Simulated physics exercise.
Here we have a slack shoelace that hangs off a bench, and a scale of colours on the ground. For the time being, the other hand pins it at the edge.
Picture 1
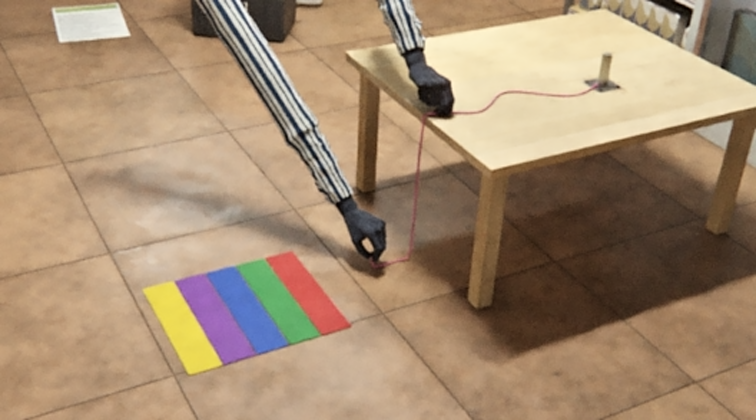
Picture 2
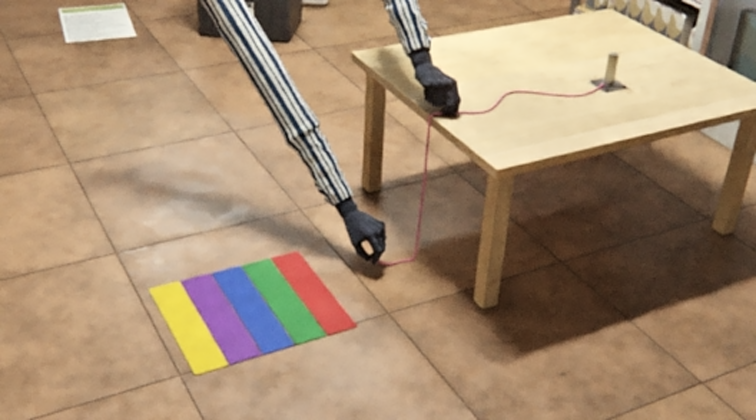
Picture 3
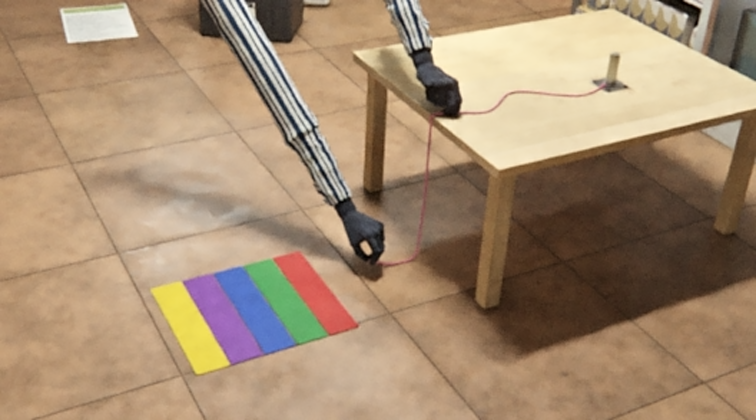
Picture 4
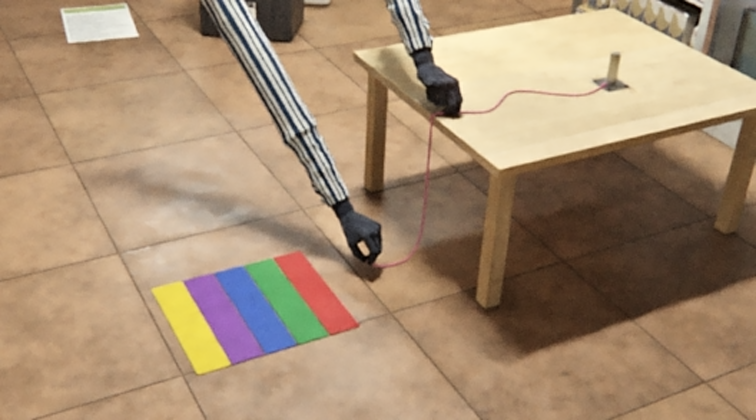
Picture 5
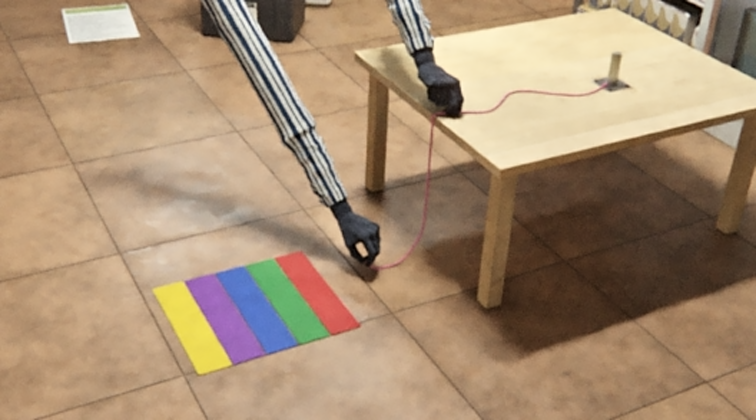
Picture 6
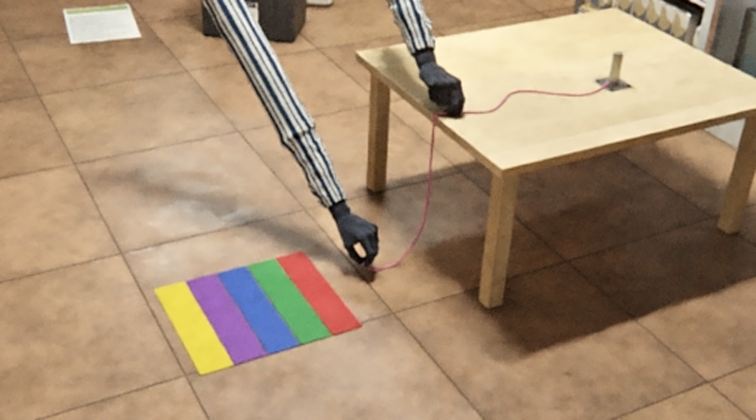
Gloved hand holding the low end of a red cord barely shifting beside colour stripes, another hand pinning it at the table edge.
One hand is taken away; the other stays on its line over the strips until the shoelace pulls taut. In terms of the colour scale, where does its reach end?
At blue.
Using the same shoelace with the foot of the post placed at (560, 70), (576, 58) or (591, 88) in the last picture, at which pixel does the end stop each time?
Try by try: (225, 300), (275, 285) and (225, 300).
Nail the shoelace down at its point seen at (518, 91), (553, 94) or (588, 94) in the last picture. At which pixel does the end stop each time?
Near (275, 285), then (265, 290), then (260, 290).
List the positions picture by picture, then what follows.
The first picture shows end (372, 258); red (326, 316); green (295, 325); blue (264, 334); purple (230, 344); yellow (197, 353).
The second picture shows end (371, 259); shoelace through (585, 95) (518, 92) (485, 112) (429, 129) (423, 191) (416, 249).
The third picture shows end (370, 260).
The fourth picture shows end (367, 261); shoelace through (587, 94) (520, 91) (487, 112) (431, 129) (426, 191) (415, 248).
The fifth picture shows end (365, 262).
The sixth picture shows end (364, 263); shoelace through (589, 94) (522, 91) (490, 111) (433, 129) (428, 191) (410, 248).
Early on, end near (304, 279); over red.
Midway, end near (275, 287); over green.
At the end of the slack, end near (257, 292); over blue. It gets as far as the blue strip.
